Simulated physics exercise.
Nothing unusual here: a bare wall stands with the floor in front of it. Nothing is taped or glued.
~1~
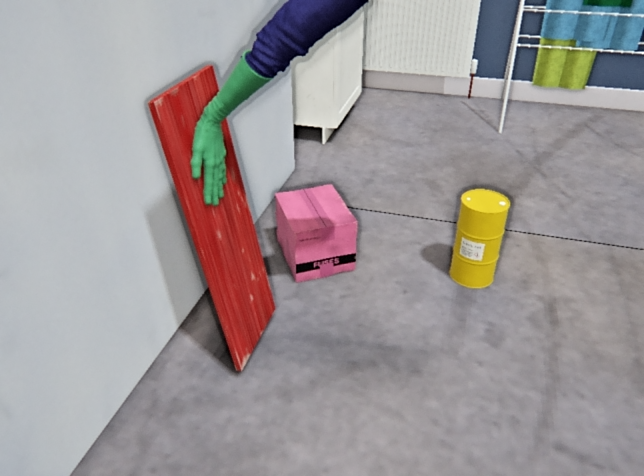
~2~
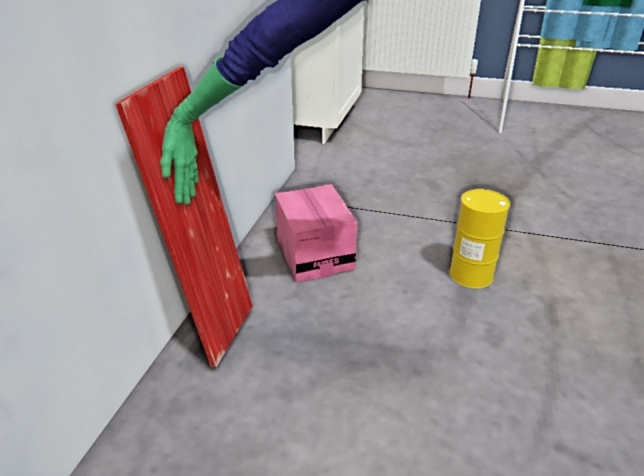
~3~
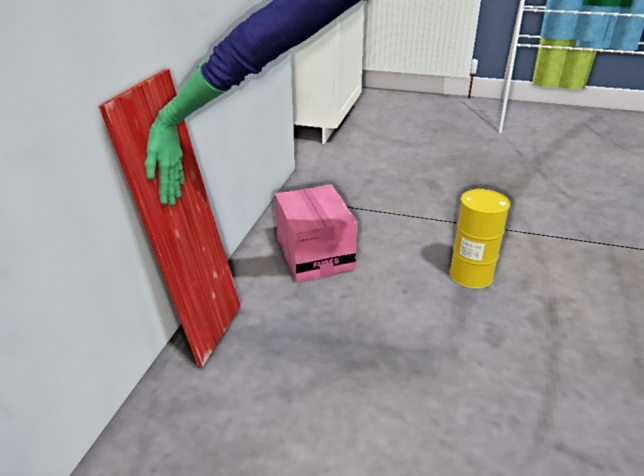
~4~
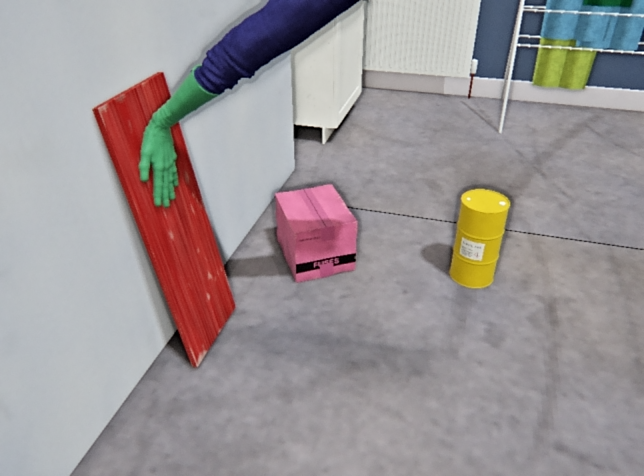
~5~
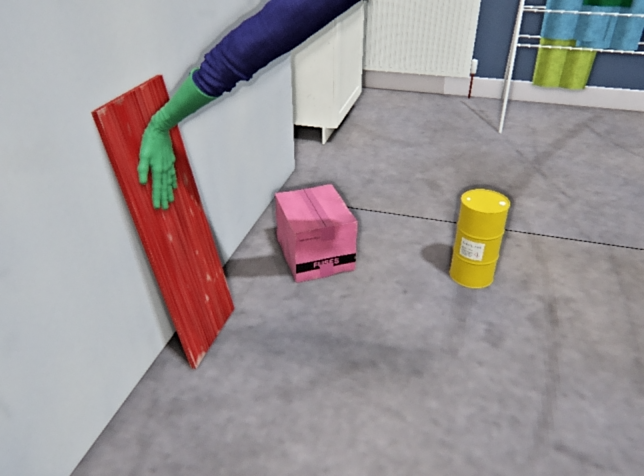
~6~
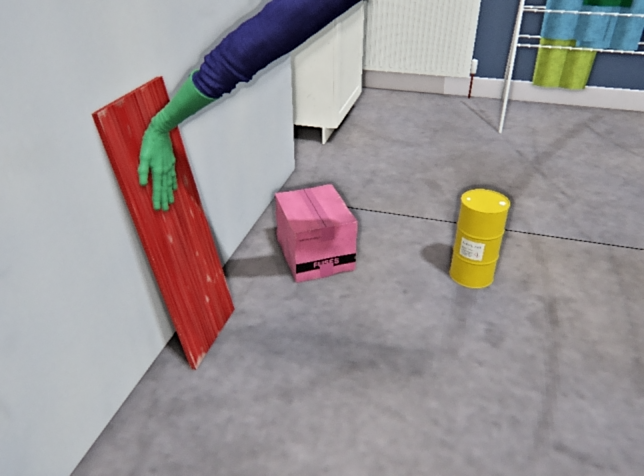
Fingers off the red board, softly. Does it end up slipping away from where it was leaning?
Yep, it doesn't slide one bit.
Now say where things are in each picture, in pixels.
The first frame shows on its way; red board (226, 228); pink box (315, 232).
The second frame shows on its way; red board (198, 227); pink box (315, 232).
The third frame shows on its way; red board (185, 227); pink box (315, 232).
The fourth frame shows on its way; red board (179, 229); pink box (315, 232).
The fifth frame shows leant on the wall, still held; red board (178, 231); pink box (315, 232).
The sixth frame shows leant on the wall, still held; red board (178, 232); pink box (315, 232).
Then, 0.60 s after the last picture, nothing has stirred.
Then, 1.20 s after the last picture, red board resting near (177, 232).
At rest, all 3 in place. Seen from the same camera at the end, red board near (177, 232). The board holds.
